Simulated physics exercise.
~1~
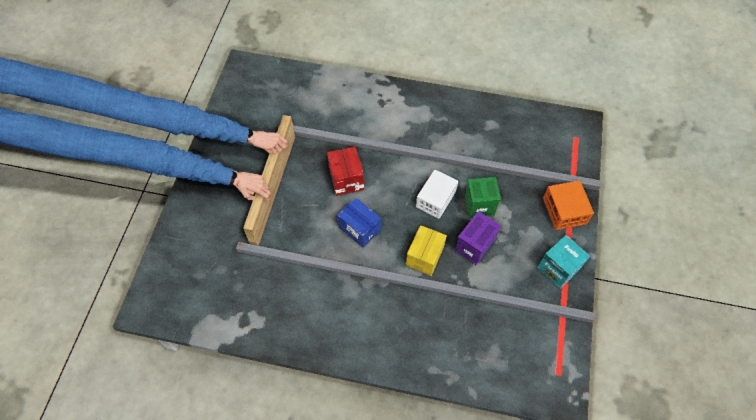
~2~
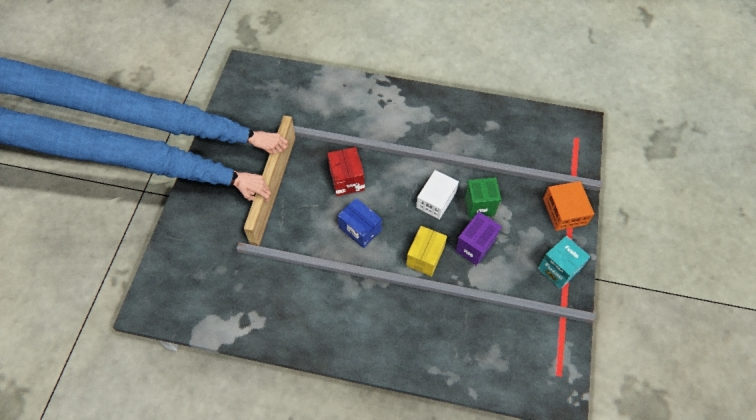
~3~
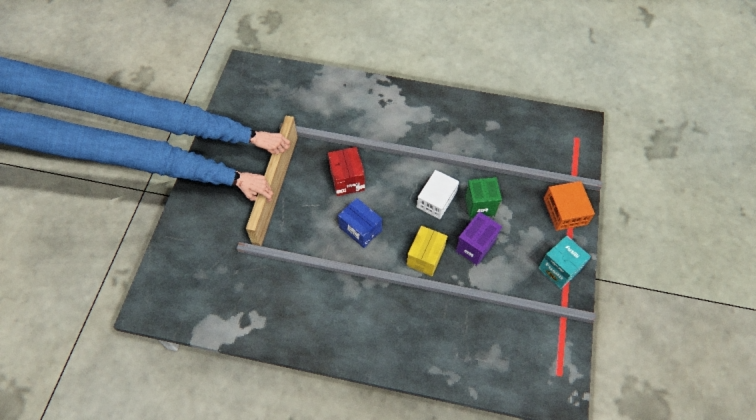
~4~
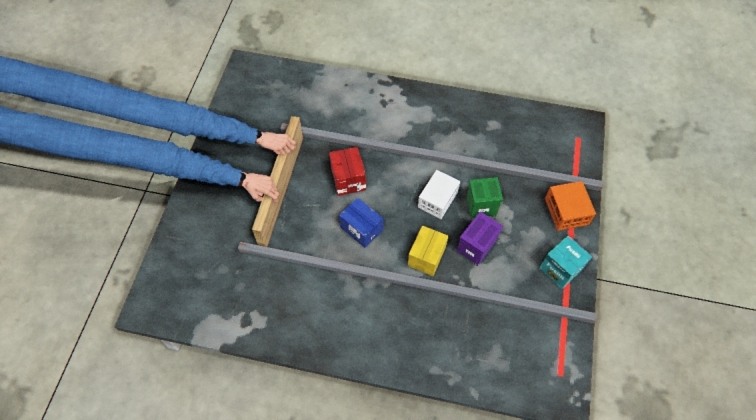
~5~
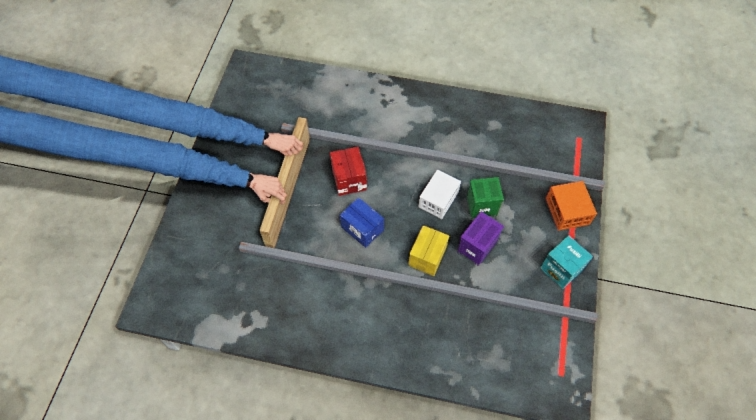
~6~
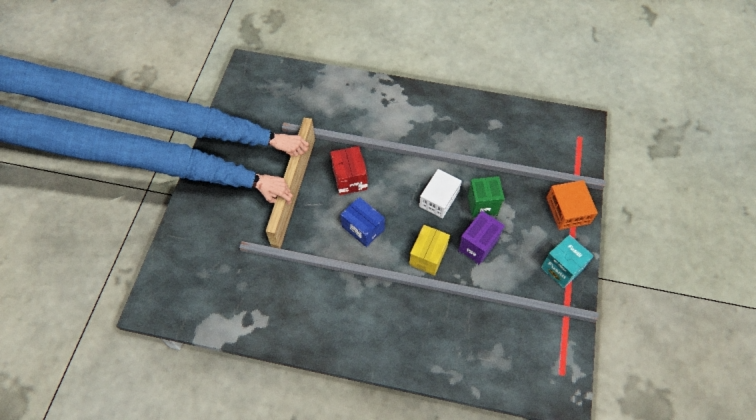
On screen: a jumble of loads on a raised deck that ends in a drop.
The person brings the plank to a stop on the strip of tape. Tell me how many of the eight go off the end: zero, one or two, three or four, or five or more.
Lost: Five or more.
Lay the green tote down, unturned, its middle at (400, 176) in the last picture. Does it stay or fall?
In that case it ends up off.
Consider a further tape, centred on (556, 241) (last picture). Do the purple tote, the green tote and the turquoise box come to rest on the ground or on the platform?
The purple tote does not stay; as for the green tote, it does not stay; and the turquoise box does not stay.
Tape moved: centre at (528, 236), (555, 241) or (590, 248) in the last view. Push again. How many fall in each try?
The counts come to 3, then 4, then 8.
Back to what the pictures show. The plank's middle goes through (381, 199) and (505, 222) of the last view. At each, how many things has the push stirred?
By then 2, and later 8.
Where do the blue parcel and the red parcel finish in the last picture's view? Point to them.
Positions - first (592, 256), then (593, 221).
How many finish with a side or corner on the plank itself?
Contact count: 3.
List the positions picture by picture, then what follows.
Orange crate (568, 205); turquoise box (563, 262); purple tote (477, 239); plank (271, 179); tape (569, 245), in the first frame.
Turquoise box (563, 263); green tote (482, 199), in the second frame.
Purple tote (478, 239); red parcel (347, 172), in the third frame.
Orange crate (570, 206); plank (279, 181), in the fourth frame.
Turquoise box (566, 262); blue parcel (362, 223), in the fifth frame.
Orange crate (571, 205); turquoise box (567, 262); purple tote (481, 238); plank (292, 182); tape (572, 244), in the sixth frame.
A little later, none off yet; orange crate at rest near (571, 205); turquoise box at rest near (567, 262); purple tote at rest near (481, 238).
Next, none off yet; orange crate at rest near (571, 205); turquoise box at rest near (567, 262); purple tote shifted a little near (495, 240).
Later still, none off yet; orange crate tilted well over near (618, 212); turquoise box shifted about its own width near (600, 265); purple tote shifted well along near (567, 255).
When it is over, the number that fall off is five or more; down, white crate, green tote, purple tote, turquoise box and orange crate.
